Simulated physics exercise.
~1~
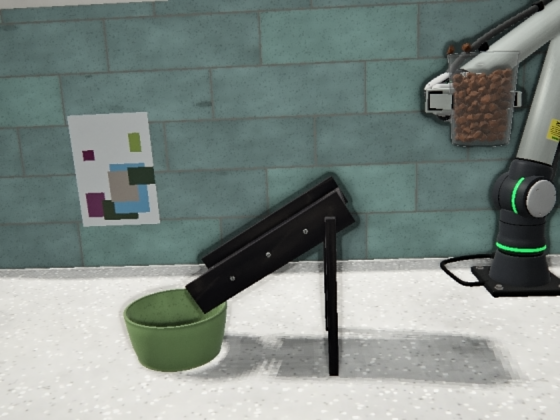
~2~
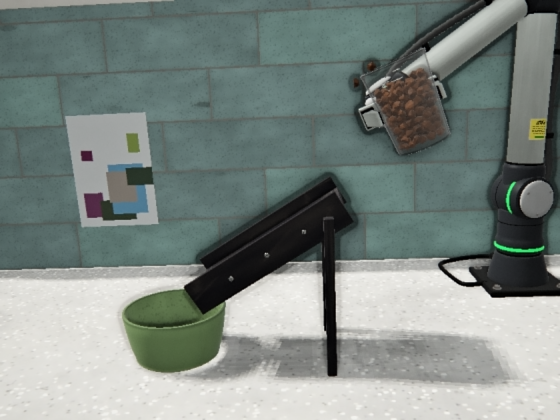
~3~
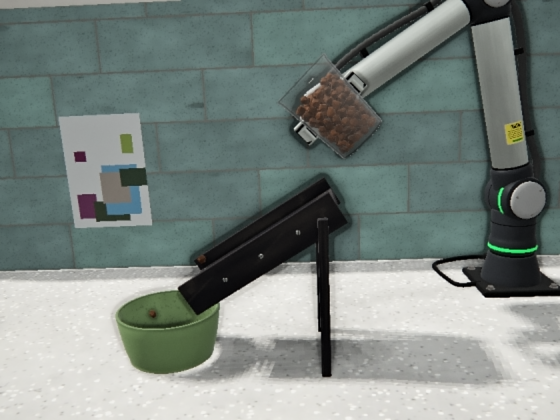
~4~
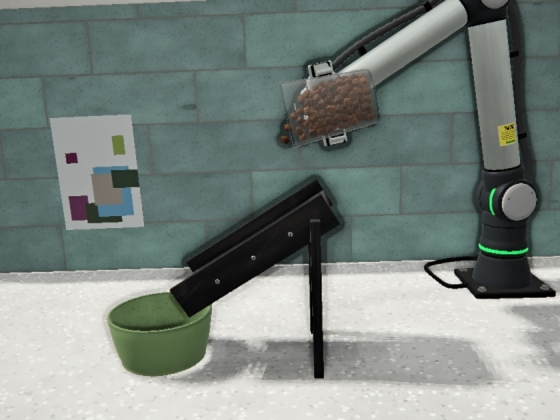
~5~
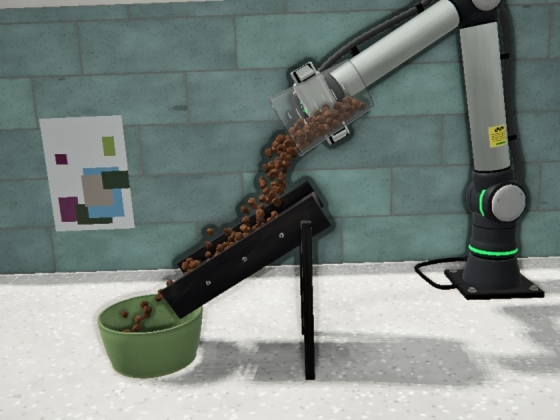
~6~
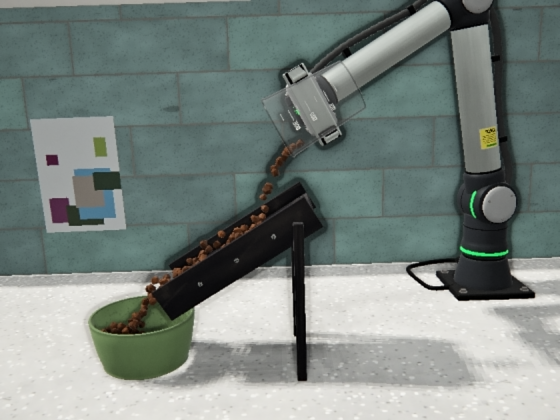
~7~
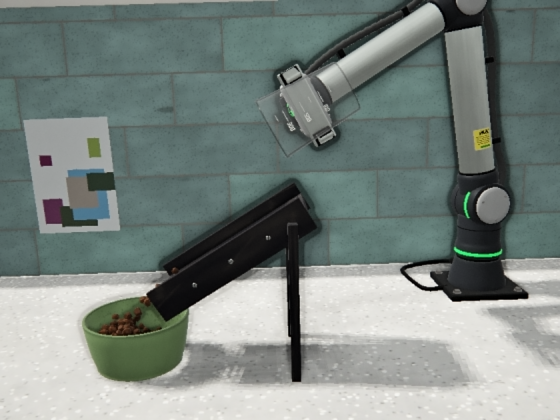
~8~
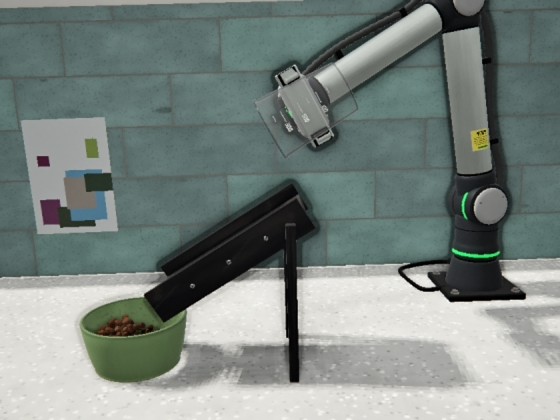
A robot arm carried a clear tumbler of brown pellets left over a sloping black chute and tipped it further and further, until the pellets poured out, tumbled down the chute and ended up piled in the green bowl, leaving the tumbler empty.
